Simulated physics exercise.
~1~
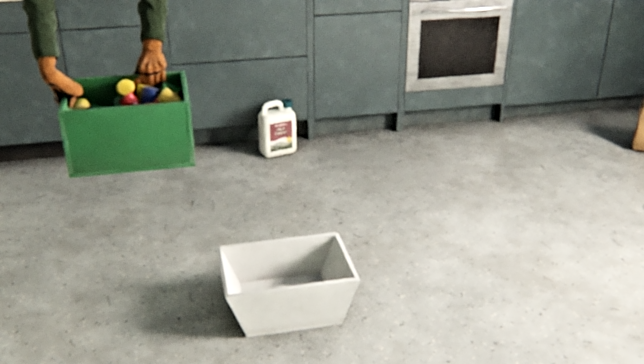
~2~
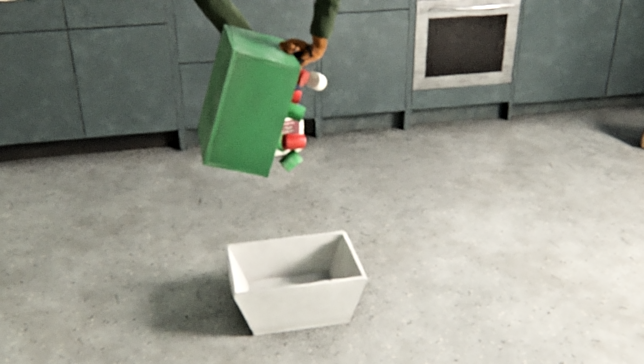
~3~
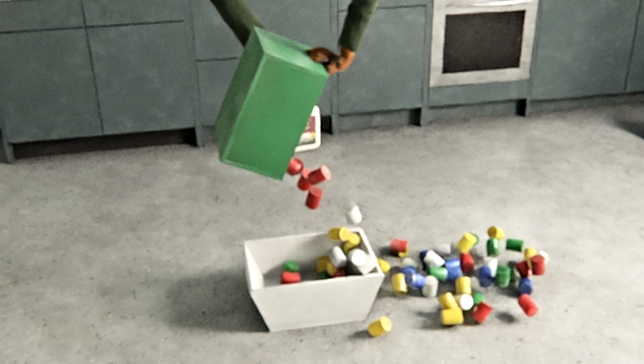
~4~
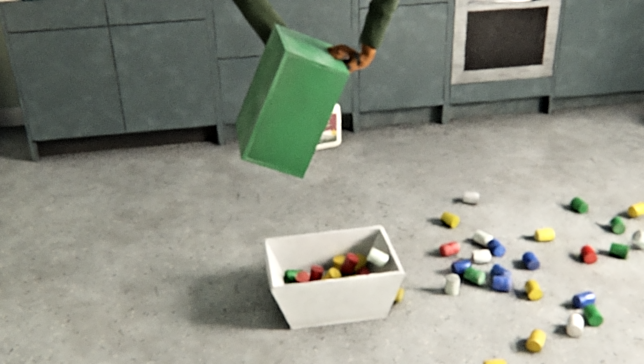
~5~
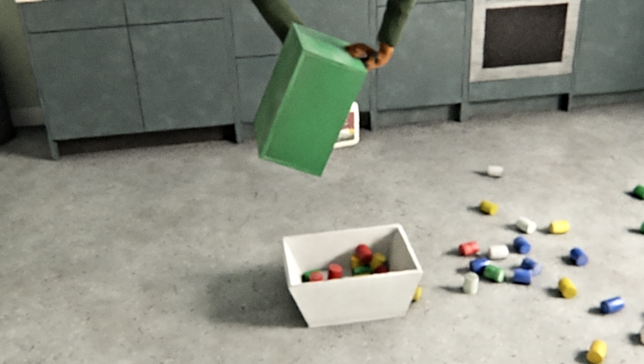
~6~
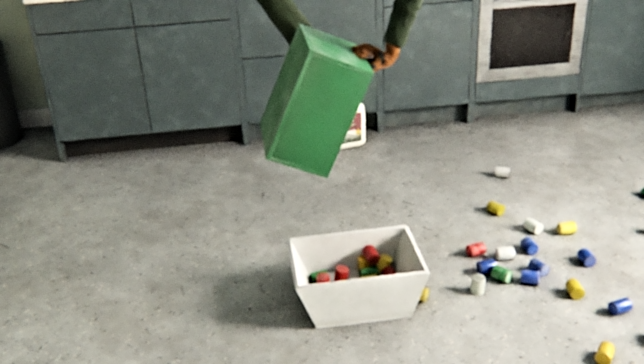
On a grey floor in front of dark kitchen cabinets and an oven, two hands hold a green tote of small colourful pieces above and to the left of an empty white carton. The hands bring the tote to the right and tip it steeply, so that the pieces start to slide out. Red, yellow, green, blue and white pieces tumble down, some landing in the carton and many dropping to its right. Those outside scatter and roll across the floor. At the end the tote hangs tipped and still, the carton holds a modest heap, and more pieces lie outside than in.
